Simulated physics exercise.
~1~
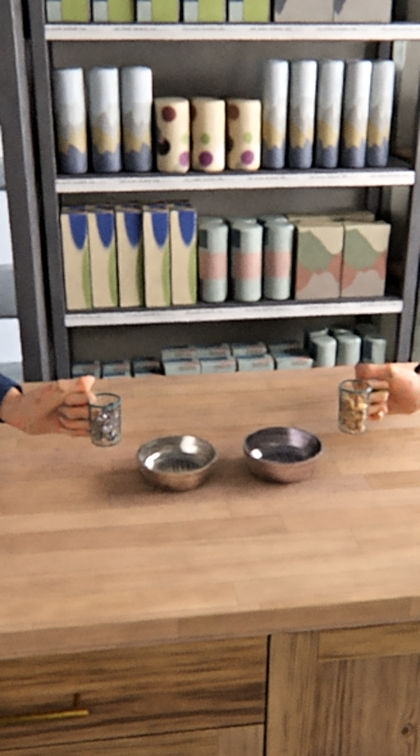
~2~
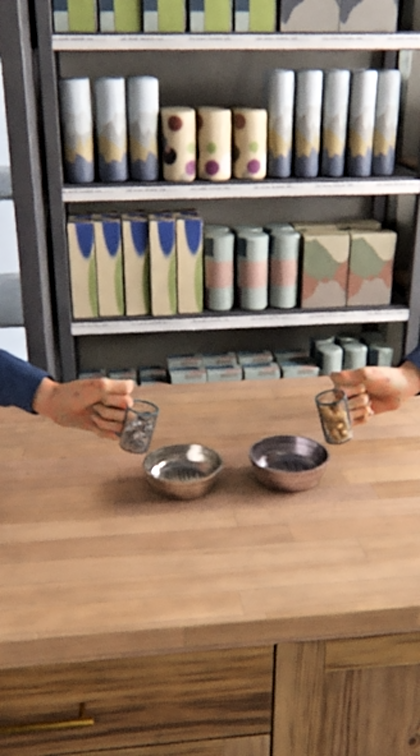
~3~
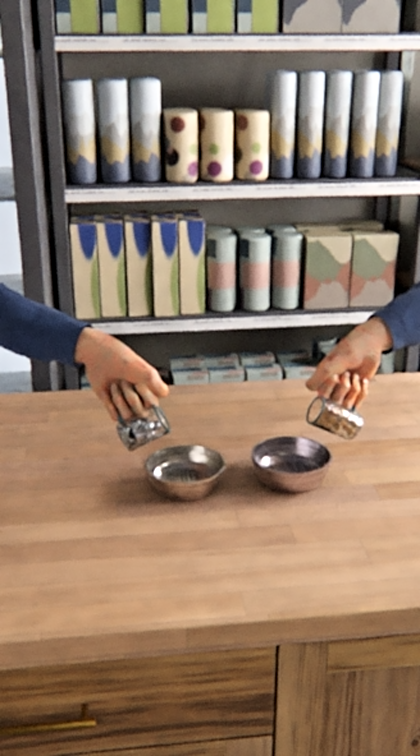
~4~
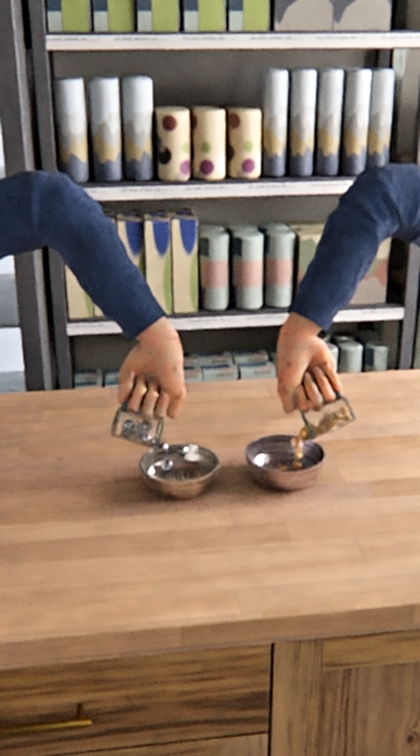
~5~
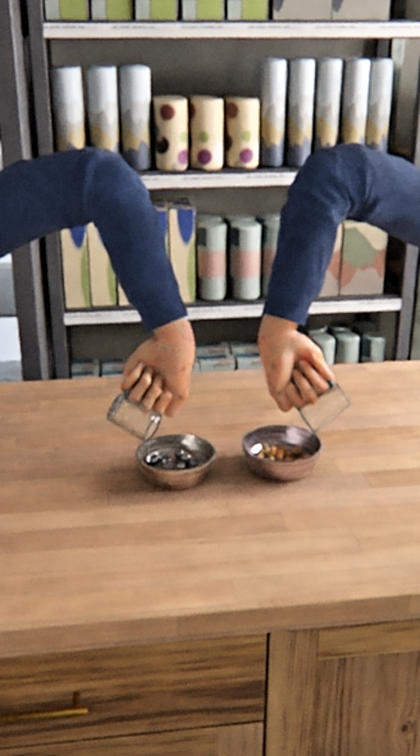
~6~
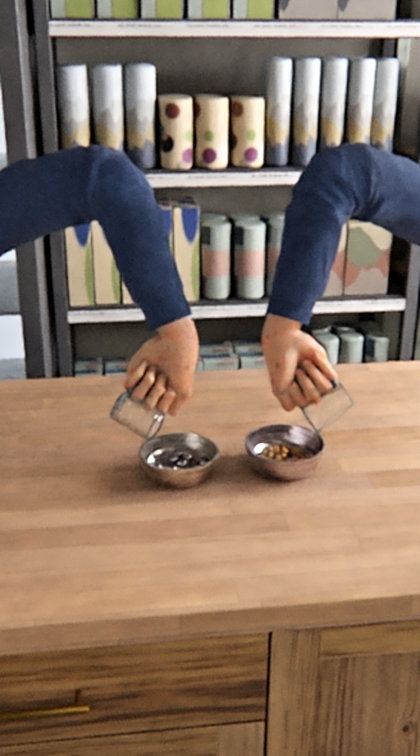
Two hands tipping clear cups of small loose pieces over metal bowls on a wooden counter, emptying every piece into them.
